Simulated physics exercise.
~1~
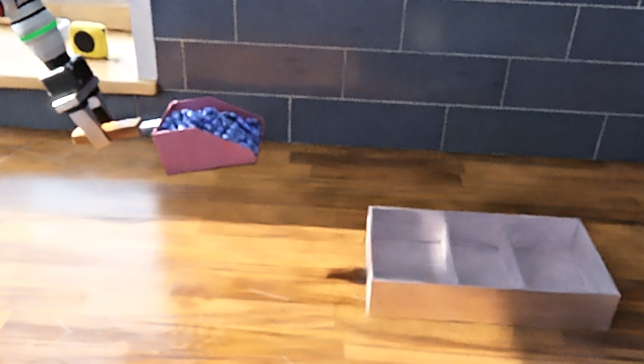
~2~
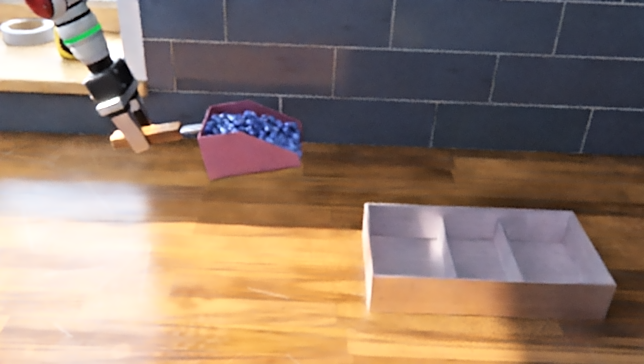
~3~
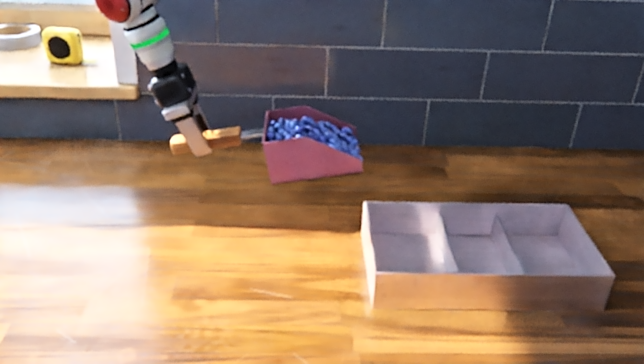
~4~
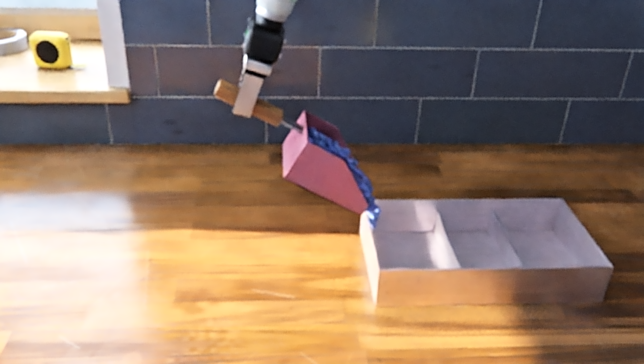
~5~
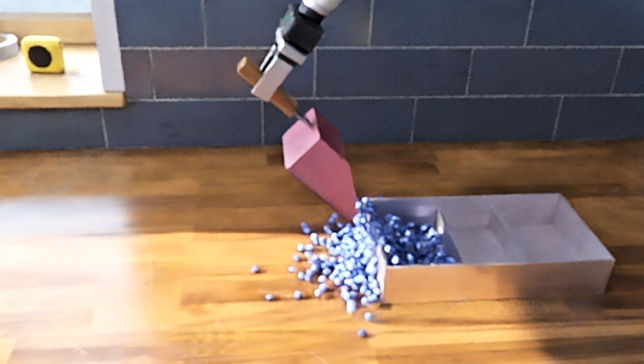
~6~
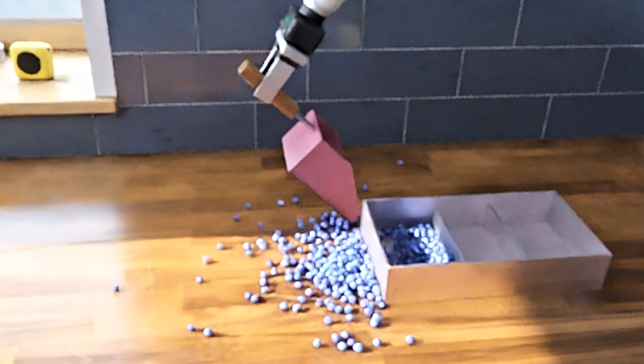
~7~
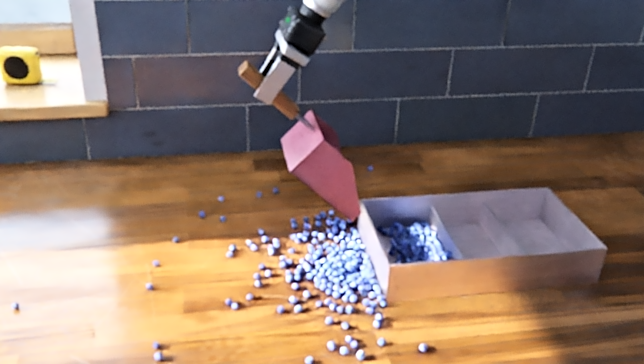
A robotic arm holds a pink scoop full of small blue beads by its wooden handle above a wooden countertop, seen from the front and slightly above, with dark blue tiles behind. A pale open box with three compartments sits at the right, and a yellow object rests on a ledge at the left. The arm carries the scoop right and tips it down toward the box's left edge. Beads pour out, some into the left compartment and many onto the counter, where they scatter. The emptied scoop stays tilted beside a spilled pile, the other compartments empty.
